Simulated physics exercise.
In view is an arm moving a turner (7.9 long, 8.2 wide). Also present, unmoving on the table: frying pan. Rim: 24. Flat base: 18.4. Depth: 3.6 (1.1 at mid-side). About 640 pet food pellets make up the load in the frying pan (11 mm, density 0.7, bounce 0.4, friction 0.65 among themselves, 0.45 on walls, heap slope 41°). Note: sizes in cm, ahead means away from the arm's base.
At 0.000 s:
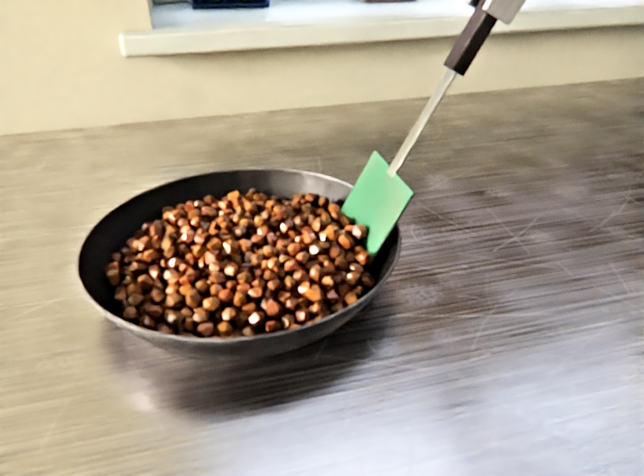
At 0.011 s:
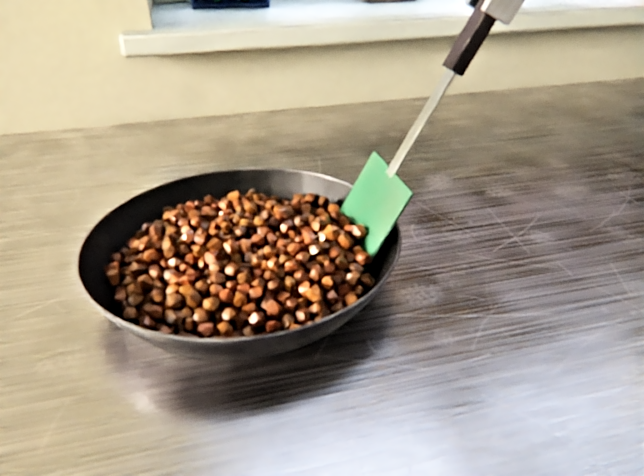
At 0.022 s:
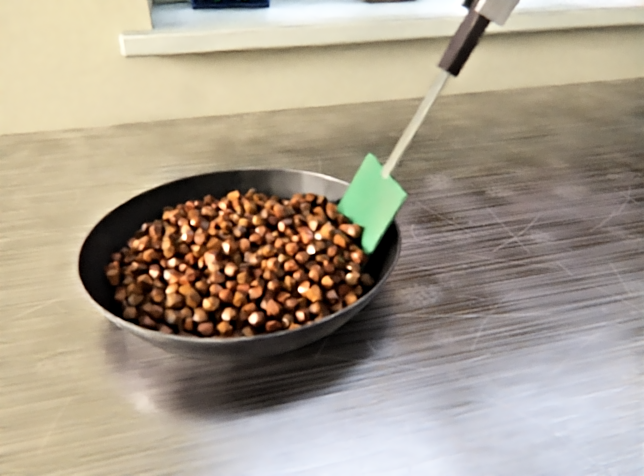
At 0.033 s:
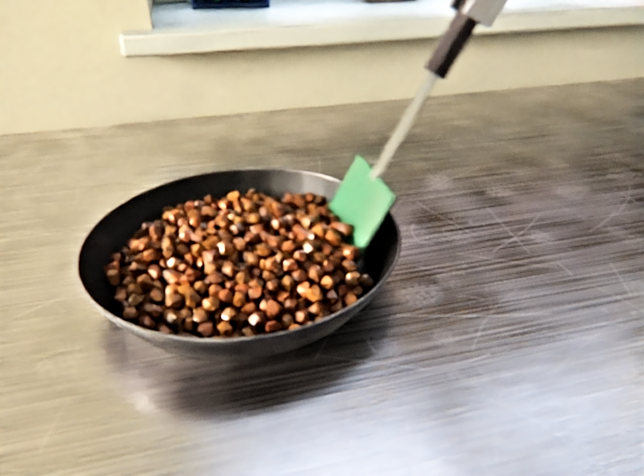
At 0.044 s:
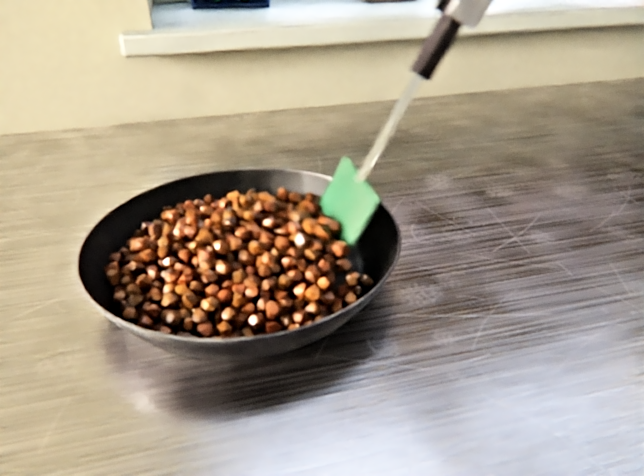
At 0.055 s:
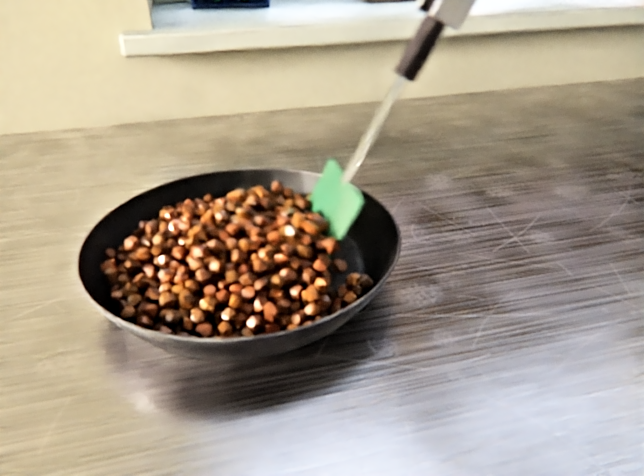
A green turner moves left through the frying pan, pushing the brown pellets into a heap.
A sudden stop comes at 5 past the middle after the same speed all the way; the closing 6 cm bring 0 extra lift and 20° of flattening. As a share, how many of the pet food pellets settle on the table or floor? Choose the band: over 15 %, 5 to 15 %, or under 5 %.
5 to 15 %.
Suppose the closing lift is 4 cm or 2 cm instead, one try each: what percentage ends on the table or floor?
It comes to around 25 per cent on the first try and around 15 per cent on the second.
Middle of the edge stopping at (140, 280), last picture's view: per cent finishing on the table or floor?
About 25 per cent.
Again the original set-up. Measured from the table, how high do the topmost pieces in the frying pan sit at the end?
Close to 6.0 centimetres high.
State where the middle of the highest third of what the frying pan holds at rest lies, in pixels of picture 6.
The centre sits close to (145, 248).
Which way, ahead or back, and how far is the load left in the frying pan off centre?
I'd say close to 4.0 cm toward the front.
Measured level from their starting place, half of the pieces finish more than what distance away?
4 cm.
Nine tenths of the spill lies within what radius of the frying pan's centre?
20 cm.
After 0.08 s, sloping 60°, highest piece 7 above the table; 638 in the frying pan.
After 0.11 s, sloping 53°, highest piece 8 above the table; 638 in the frying pan.
After 0.32 s, sloping 41°, highest piece 5 above the table; 588 in the frying pan, 46 on the table or floor, 4 on the blade or in flight.
After 1.37 s, sloping 41°, highest piece 5 above the table; 587 in the frying pan, 51 on the table or floor.
At rest, 587 in the frying pan, 51 on the table or floor. That is 8 % on the table or floor.
